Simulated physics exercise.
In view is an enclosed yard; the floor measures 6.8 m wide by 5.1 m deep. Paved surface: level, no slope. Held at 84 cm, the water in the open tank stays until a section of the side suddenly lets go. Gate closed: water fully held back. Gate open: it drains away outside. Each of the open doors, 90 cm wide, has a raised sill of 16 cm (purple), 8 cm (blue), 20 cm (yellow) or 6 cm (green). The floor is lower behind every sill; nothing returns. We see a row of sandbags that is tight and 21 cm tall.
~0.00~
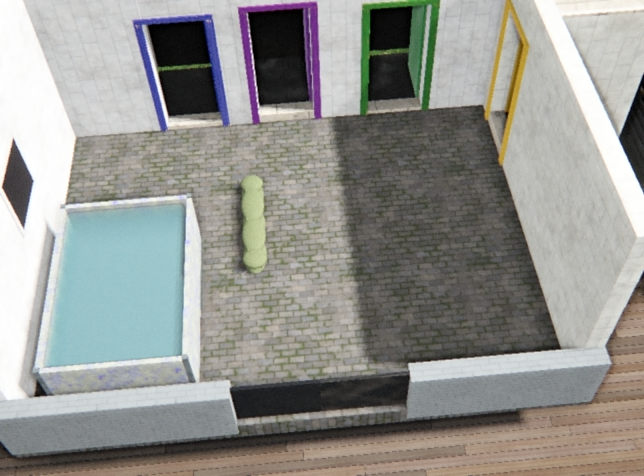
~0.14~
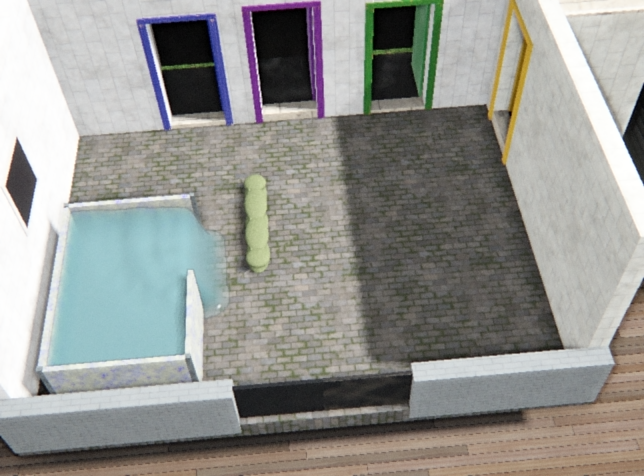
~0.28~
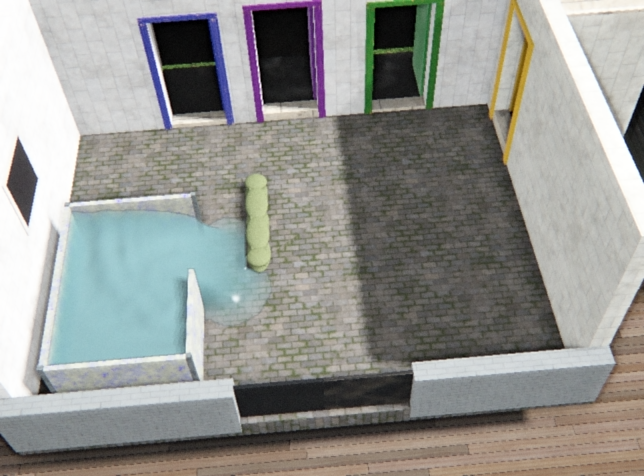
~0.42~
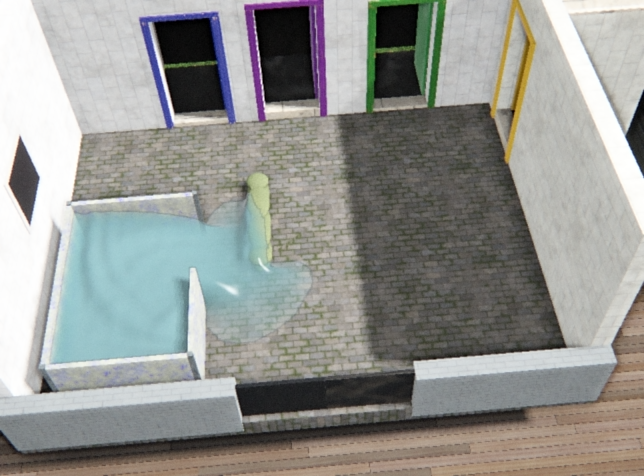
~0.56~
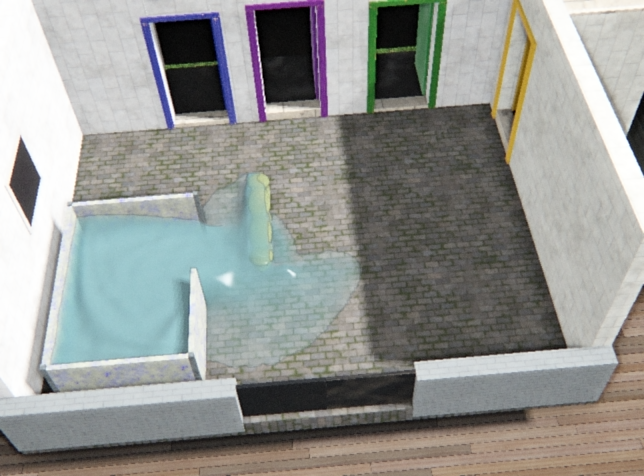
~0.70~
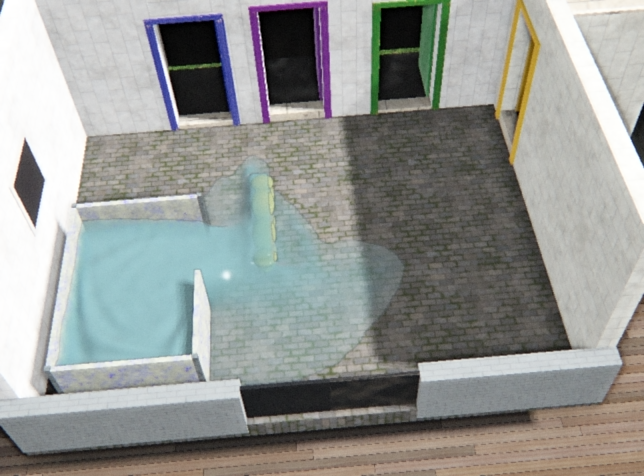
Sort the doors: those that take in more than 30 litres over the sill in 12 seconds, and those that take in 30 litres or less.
Sorted: The purple door takes in 30 litres or less; the blue door takes in more; the yellow door takes in 30 litres or less; the green door takes in more.
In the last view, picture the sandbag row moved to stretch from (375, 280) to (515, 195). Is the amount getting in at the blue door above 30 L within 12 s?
Result at blue: Limit not reached.
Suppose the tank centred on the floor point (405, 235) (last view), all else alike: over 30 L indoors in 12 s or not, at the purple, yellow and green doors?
Against that limit: Purple not over, yellow over, green past it.
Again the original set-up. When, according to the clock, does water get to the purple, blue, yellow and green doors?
Arrival: Purple 1.2 s, blue 1.1 s, yellow 2.2 s, green 2.0 s.
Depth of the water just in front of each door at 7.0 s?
Purple 13 cm, blue 15 cm, yellow 13 cm, green 13 cm.
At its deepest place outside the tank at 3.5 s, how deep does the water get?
Depth: Approx. 29 cm.
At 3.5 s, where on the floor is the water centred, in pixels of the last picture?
Pixel position near (299, 265).
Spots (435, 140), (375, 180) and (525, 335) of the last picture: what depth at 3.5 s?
Taking the spots in order: 6 cm, 2 cm, 15 cm.
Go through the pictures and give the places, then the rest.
The open tank at (121, 280) is whole and still, 84 cm deep, in the first picture.
Water pours out at (196, 259) and has run 0.7 m, to (207, 233); typically 10 cm deep outside, 84 cm at the open tank's back, in the second picture.
The front is at (244, 226), 1.0 m from the gap at (197, 261); 1.1 m2 of floor is under water; 84 cm left at the back of the open tank, in the third picture.
The front is at (304, 287), 1.5 m from the gap at (199, 261); 2.2 m2 of floor is under water; 78 cm left at the back of the open tank, in the fourth picture.
Water pours out at (200, 262) and has run 2.1 m, to (352, 280); typically 8 cm deep outside, 71 cm at the open tank's back, in the fifth picture.
Water pours out at (204, 263) and has run 2.7 m, to (397, 267); typically 6 cm deep outside, 73 cm at the open tank's back, in the sixth picture.
After 1.4 s water covers 55 % of the floor and is deepest (55 cm) near (243, 256); purple door 7 cm at the sill, 0 L in, blue door 12 cm at the sill, 6 L in, yellow door not reached, green door not reached.
After 2.2 s water covers 80 % of the floor and is deepest (42 cm) near (243, 256); purple door 12 cm at the sill, 0 L in, blue door 16 cm at the sill, 71 L in, yellow door not reached, green door 12 cm at the sill, 0 L in.
After 3.5 s water covers 85 % of the floor and is deepest (29 cm) near (243, 267); purple door 6 cm at the sill, 0 L in, blue door 19 cm at the sill, 163 L in, yellow door 19 cm at the sill, 1 L in, green door 7 cm at the sill, 10 L in.
After 7.0 s water covers 95 % of the floor and is deepest (16 cm) near (277, 188); purple door 13 cm at the sill, 0 L in, blue door 15 cm at the sill, 245 L in, yellow door 13 cm at the sill, 3 L in, green door 13 cm at the sill, 78 L in.
After 12.0 s water covers 95 % of the floor and is deepest (22 cm) near (44, 411); purple door 10 cm at the sill, 0 L in, blue door 11 cm at the sill, 295 L in, yellow door 10 cm at the sill, 3 L in, green door 10 cm at the sill, 129 L in.
